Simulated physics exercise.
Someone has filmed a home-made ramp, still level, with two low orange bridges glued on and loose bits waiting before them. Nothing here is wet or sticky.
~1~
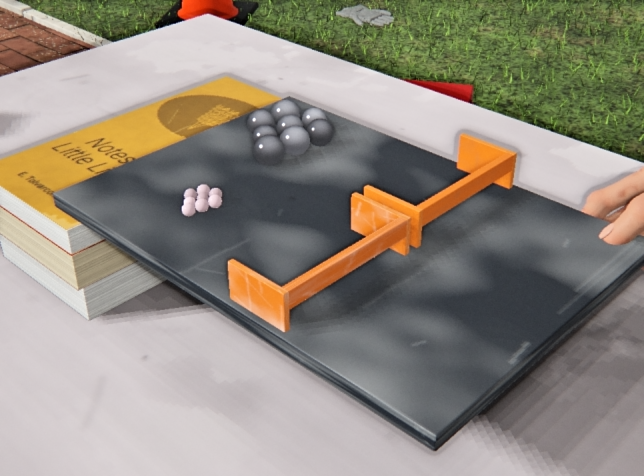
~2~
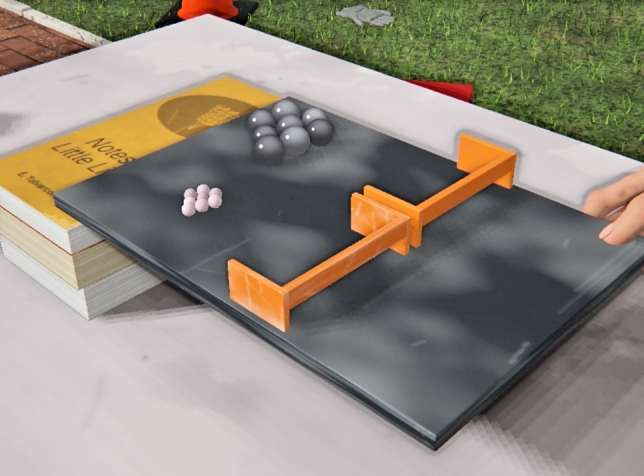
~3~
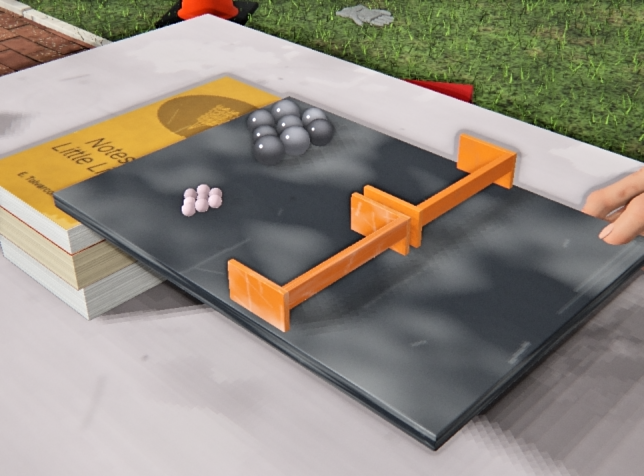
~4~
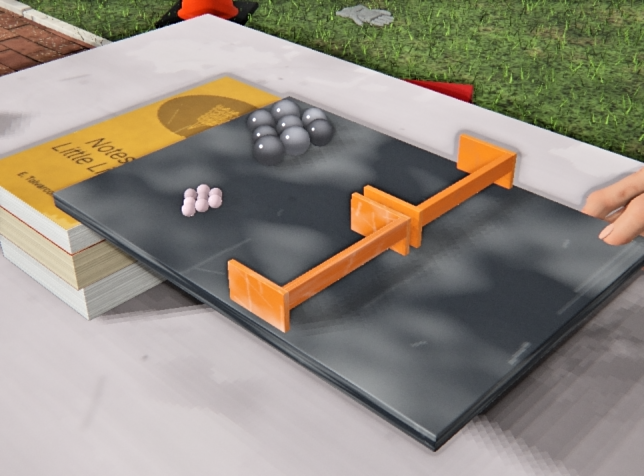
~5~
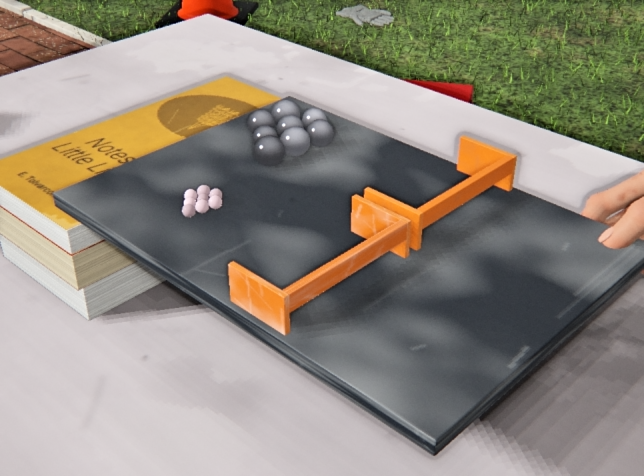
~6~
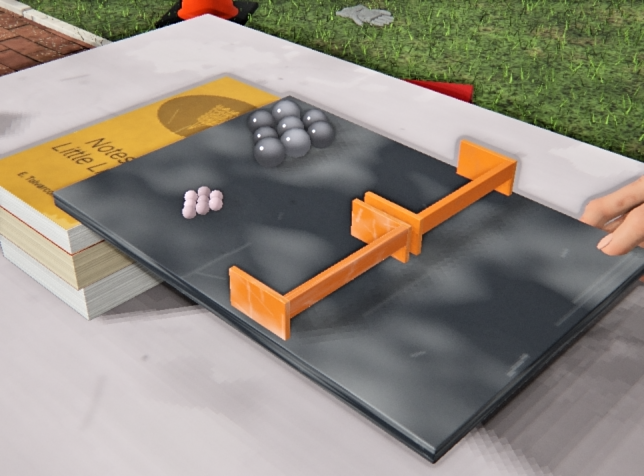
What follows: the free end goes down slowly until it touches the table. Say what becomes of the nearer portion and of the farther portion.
The nearer portion slips under its gate; the farther portion is stopped by its gate.
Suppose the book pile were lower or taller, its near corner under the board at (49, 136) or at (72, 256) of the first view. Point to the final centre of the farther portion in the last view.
Around (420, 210) in the first try, (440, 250) in the second.
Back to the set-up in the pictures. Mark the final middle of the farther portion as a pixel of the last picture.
Roughly at (432, 249).
Then, 0.35 s later than the last frame, board sloping at 9°; nearer portion on its way down; farther portion on its way down.
Then, 0.72 s later than the last frame, board sloping at 15°; nearer portion every one past its gate; farther portion has reached its gate.
Then, 1.15 s later than the last frame, board resting at 16°; nearer portion every one past its gate; farther portion has reached its gate.
When it is over, board resting at 16°; nearer portion every one past its gate; farther portion gathered behind its gate.
